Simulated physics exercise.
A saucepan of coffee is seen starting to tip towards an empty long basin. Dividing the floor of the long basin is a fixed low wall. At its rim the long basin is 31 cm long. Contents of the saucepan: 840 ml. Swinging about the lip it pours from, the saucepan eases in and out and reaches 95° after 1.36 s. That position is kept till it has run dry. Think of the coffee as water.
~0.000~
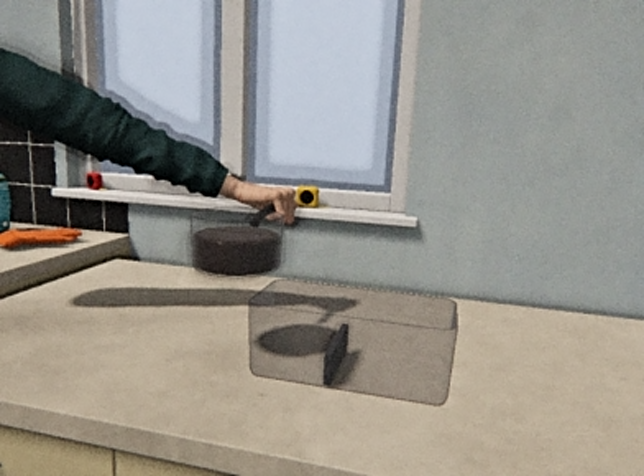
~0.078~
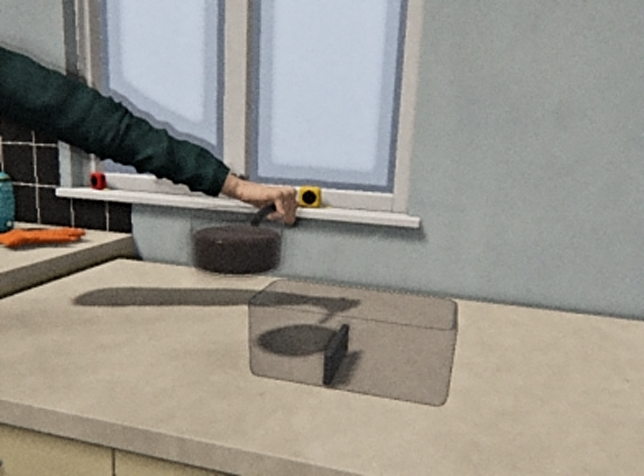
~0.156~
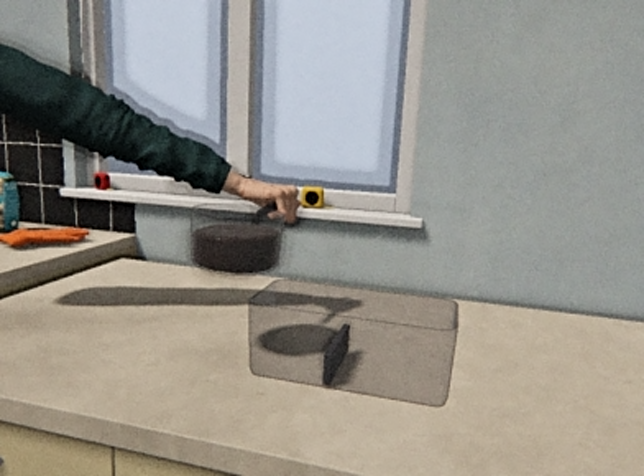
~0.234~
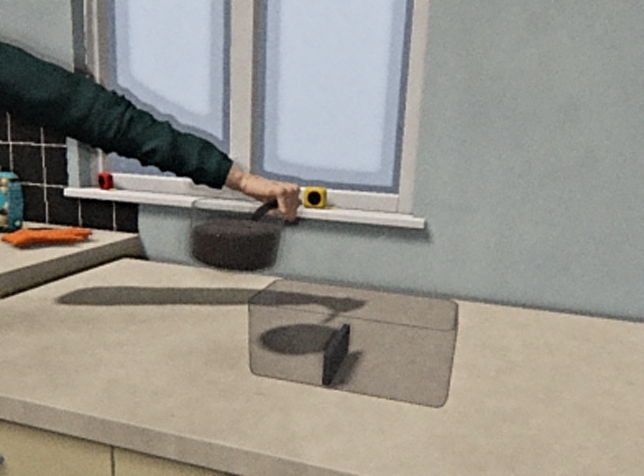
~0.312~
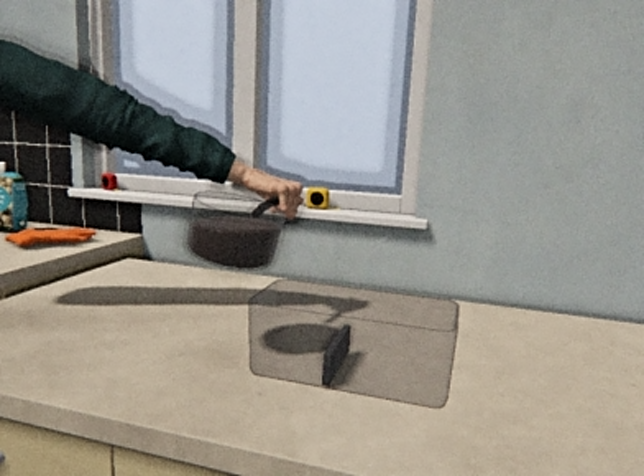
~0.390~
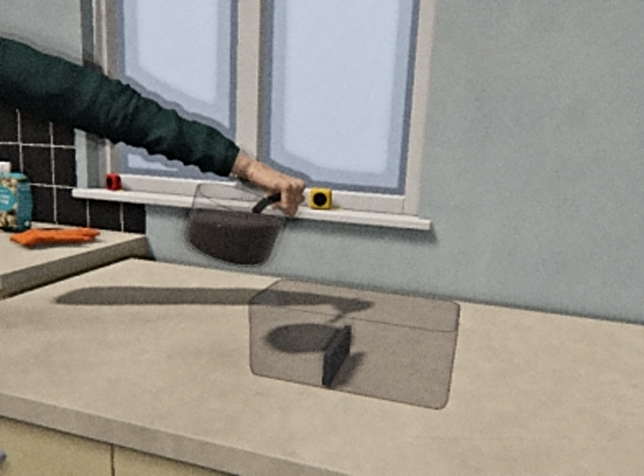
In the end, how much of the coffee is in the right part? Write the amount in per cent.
Roughly 56 percent is in the right part.
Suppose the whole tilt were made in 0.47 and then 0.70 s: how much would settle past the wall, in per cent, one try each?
Roughly 60 per cent the first time and 65 per cent the second.
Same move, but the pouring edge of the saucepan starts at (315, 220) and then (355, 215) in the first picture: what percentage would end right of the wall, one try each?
I'd expect close to 95 per cent and then close to 95 per cent.
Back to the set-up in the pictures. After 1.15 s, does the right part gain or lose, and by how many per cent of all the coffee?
Looks like it goes higher by around 18.
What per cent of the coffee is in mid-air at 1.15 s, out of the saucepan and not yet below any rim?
Close to 20 in every hundred parts.
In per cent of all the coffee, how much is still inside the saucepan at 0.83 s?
Close to 74 in a hundred.
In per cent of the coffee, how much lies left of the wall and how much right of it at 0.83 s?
About 4 % left, 0 % right.
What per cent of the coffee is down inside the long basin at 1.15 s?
Roughly 56 %.
Then, 0.83 s in, the tilt is 64° and 74 per cent is still to pour, 4 is left of the wall and 0 right of it.
Then, 1.15 s in, the tilt is 90° and 23 per cent is still to pour, 19 is left of the wall and 38 right of it.
Then, 1.49 s in, the tilt is 95° and 4 per cent is still to pour, 34 is left of the wall and 56 right of it.
Then, 1.86 s in, the tilt is 95° and 1 per cent is still to pour, 41 is left of the wall and 56 right of it.
Finally, 42 per cent lies left of the wall, 56 right of it and 1 outside.
